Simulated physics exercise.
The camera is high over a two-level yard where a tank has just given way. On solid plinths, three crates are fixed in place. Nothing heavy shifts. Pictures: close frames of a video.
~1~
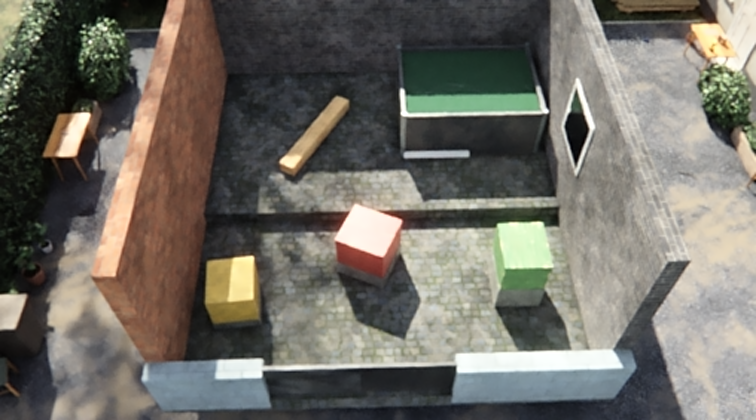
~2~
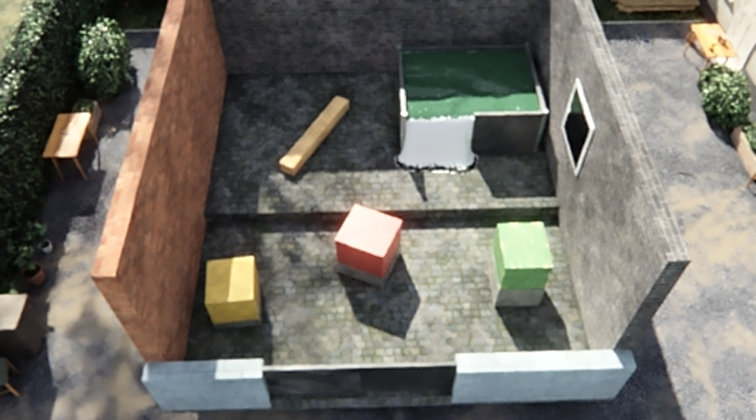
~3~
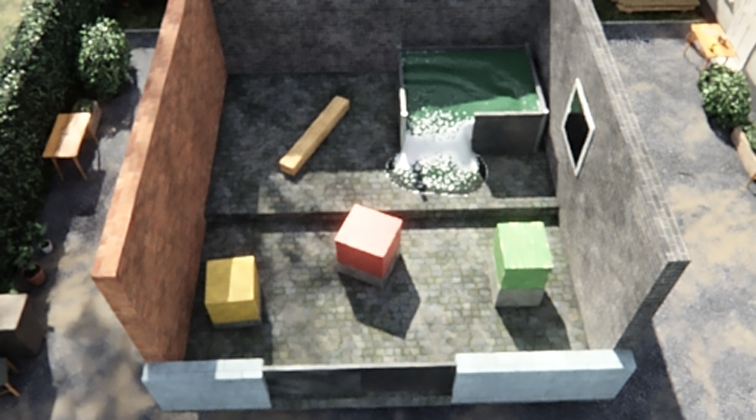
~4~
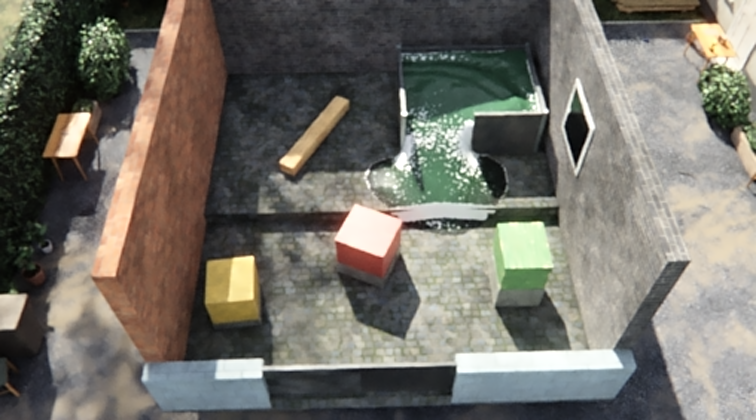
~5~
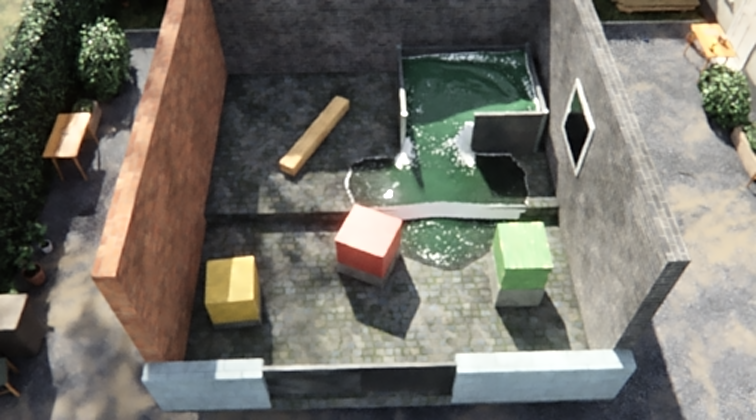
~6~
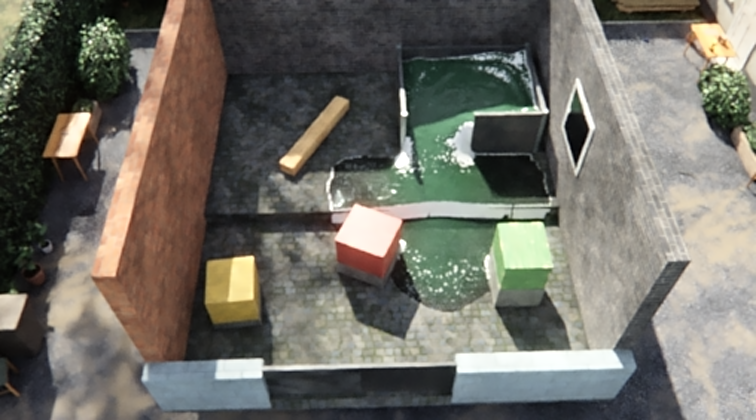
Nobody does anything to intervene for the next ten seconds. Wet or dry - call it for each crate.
Calls: Red crate - wet; green crate - dry; yellow crate - wet.
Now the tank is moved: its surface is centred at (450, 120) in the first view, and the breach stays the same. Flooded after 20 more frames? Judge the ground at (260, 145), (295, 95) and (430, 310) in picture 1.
As listed: Not flooded, dry, wet.
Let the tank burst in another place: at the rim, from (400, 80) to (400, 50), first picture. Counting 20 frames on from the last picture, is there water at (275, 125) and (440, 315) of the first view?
Note, points in order: Soaked; unreached.
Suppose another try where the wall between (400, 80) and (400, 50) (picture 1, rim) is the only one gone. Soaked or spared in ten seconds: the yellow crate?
Result: Yellow crate is swamped.
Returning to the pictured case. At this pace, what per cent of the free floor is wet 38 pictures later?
Near 60 in a hundred.
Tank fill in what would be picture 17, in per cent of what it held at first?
Somewhere around 48 %, give or take.
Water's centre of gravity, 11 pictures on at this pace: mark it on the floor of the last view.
Near (441, 192).
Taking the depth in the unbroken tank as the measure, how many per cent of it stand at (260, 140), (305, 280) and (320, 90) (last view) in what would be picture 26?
My figures are about 0, 10 and 0 percent.
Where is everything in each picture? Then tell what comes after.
Still water in the tank at (468, 82), in the first frame.
Water pours out at (438, 139) and has run to (399, 158), in the second frame.
The front is at (475, 187), out from the gap at (437, 142), in the third frame.
Water pours out at (437, 143) and has run to (463, 229), in the fourth frame.
The front is at (456, 264), out from the gap at (437, 143), in the fifth frame.
The front is at (436, 303), out from the gap at (437, 142), in the sixth frame.
A moment on, water covers 35 % of the floor; the red crate water round its plinth, the green crate water round its plinth, the yellow crate water round its plinth.
Next, water covers 55 % of the floor; the red crate water round its plinth, the green crate water round its plinth, the yellow crate water round its plinth.
Then, water covers 55 % of the floor; the red crate water round its plinth, the green crate water round its plinth, the yellow crate water round its plinth.
Later, water covers 60 % of the floor; the red crate water round its plinth, the green crate water round its plinth, the yellow crate water round its plinth.
In the end, water covers 55 % of the floor; the red crate was topped, the green crate stayed above the water, the yellow crate was topped.
